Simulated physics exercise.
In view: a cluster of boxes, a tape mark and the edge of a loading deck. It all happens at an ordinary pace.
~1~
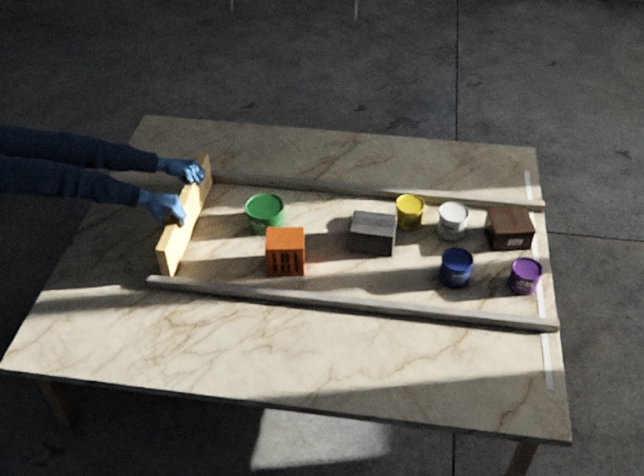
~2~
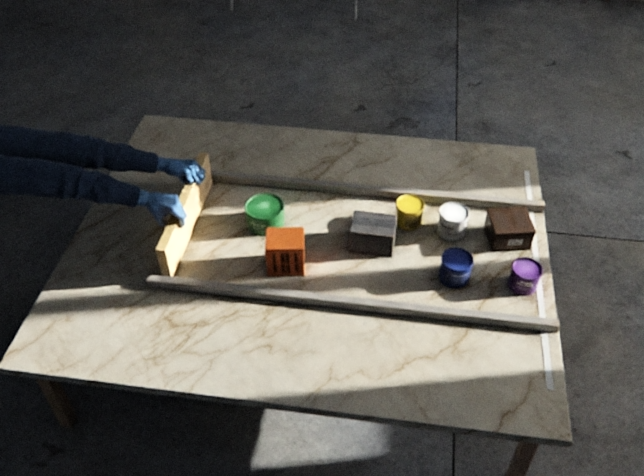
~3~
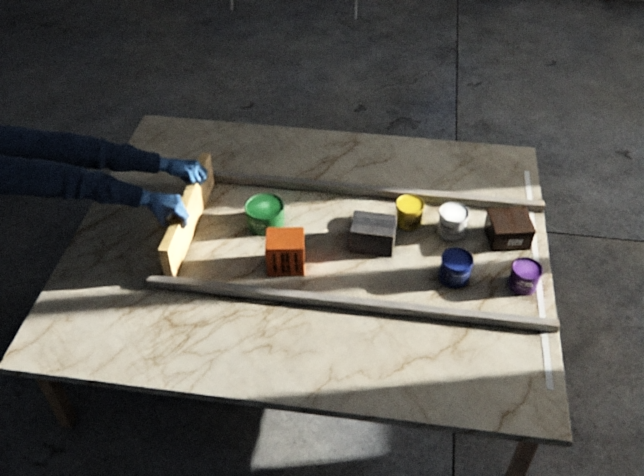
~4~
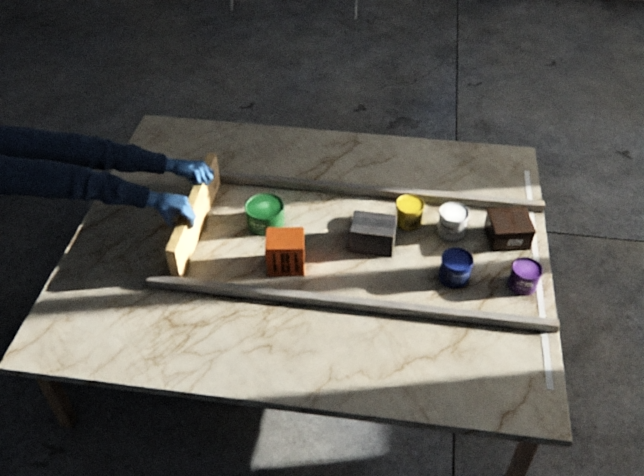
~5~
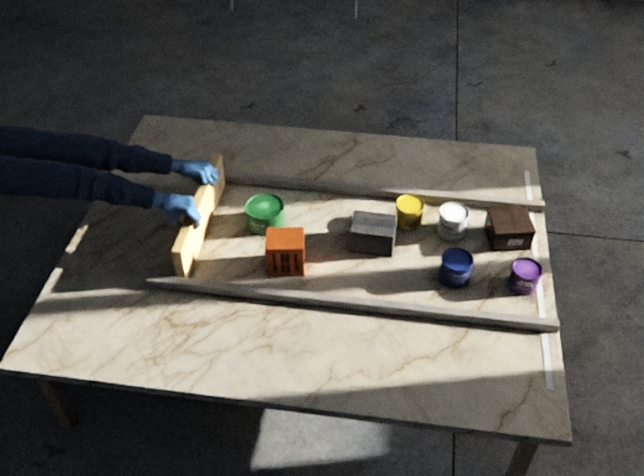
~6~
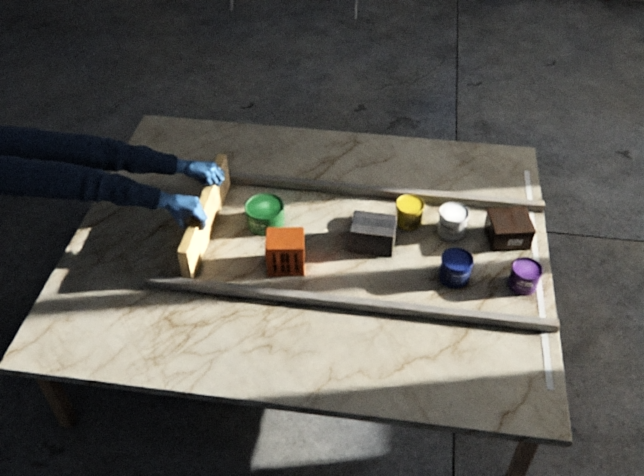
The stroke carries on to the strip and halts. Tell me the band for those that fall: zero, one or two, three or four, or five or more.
As it turns out, the number that fall off is five or more.
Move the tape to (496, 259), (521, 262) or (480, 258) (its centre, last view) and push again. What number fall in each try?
The counts: 2, 5 and 2.
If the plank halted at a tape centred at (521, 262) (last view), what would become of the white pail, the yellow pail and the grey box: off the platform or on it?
The white pail is lost, the yellow pail is kept, the grey box tumbles off.
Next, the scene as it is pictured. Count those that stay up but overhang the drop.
It comes to 1.
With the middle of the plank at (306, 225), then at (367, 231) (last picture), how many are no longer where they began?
At the one place 2, at the other 4.
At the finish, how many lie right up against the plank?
That makes 1.
Soon after, none off yet; purple pail at rest near (525, 277); brown tote at rest near (509, 229); blue pail at rest near (456, 268).
In the end, the number that fall off is five or more; gone, green pail, orange crate, grey box, white pail, blue pail, brown tote and purple pail.
